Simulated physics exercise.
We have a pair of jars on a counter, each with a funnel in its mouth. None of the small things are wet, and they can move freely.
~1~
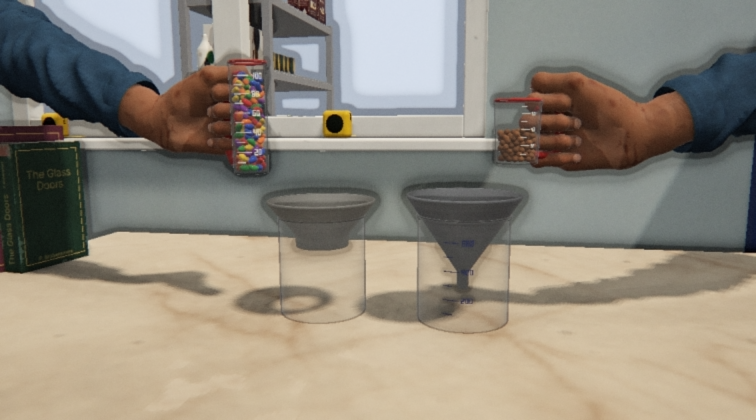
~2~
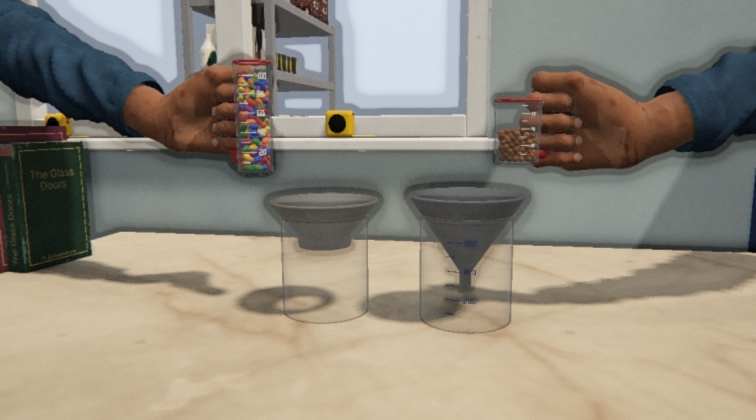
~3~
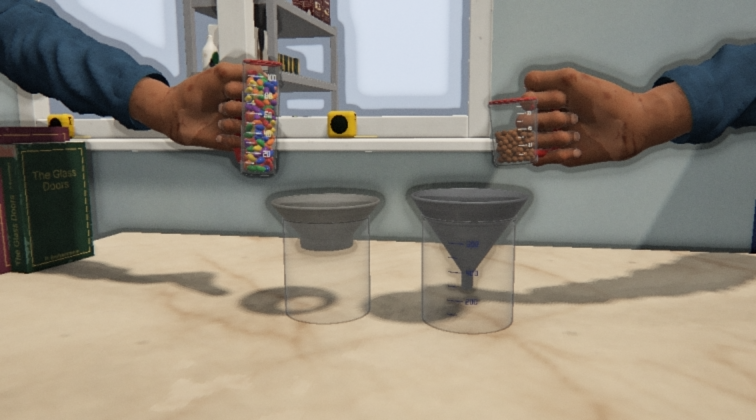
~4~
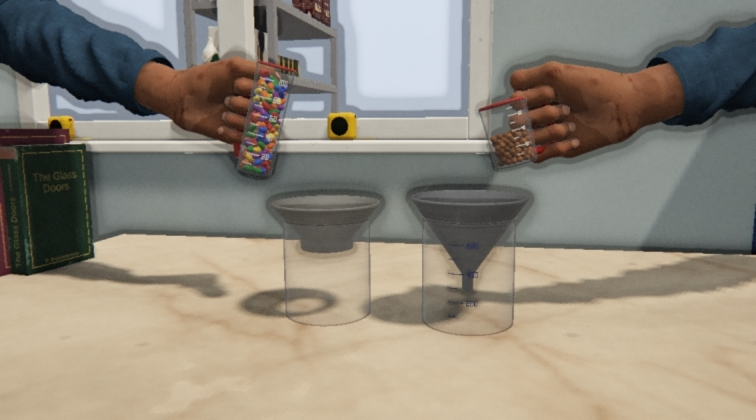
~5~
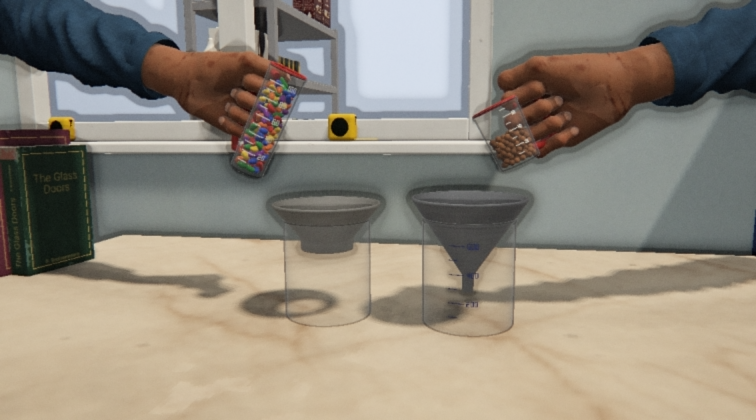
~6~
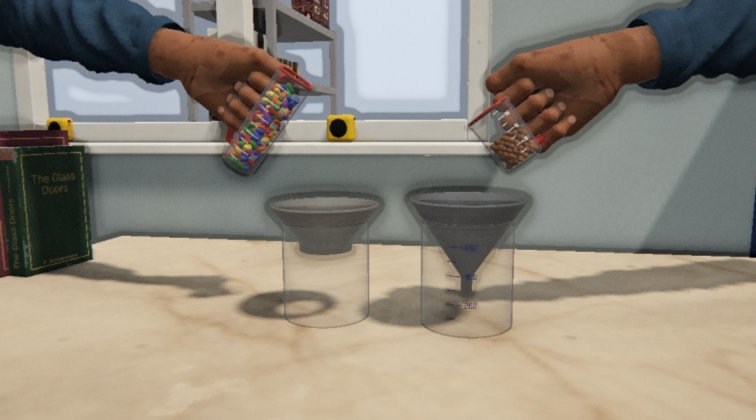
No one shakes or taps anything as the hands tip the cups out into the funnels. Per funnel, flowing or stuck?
Left: Clear flow; right: Stoppage.
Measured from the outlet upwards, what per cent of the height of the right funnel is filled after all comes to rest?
Something like 55 in a hundred, I reckon.
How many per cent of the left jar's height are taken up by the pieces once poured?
Result: Roughly 15 per cent.
Then, 0.39 s later than the last frame, left, every one still in the cup; right, every one still in the cup.
Then, 0.74 s later than the last frame, left, almost all still in the cup, just a few in or over the funnel; right, the larger part still in the cup, about a tenth in or over the funnel.
Then, 1.03 s later than the last frame, left, roughly half still in the cup, roughly a quarter in or over the funnel, roughly a quarter down in the jar; right, just a few still in the cup, almost all in or over the funnel, just a few down in the jar.
When it is over, left, every one down in the jar; right, almost all stuck in the funnel, just a few down in the jar.
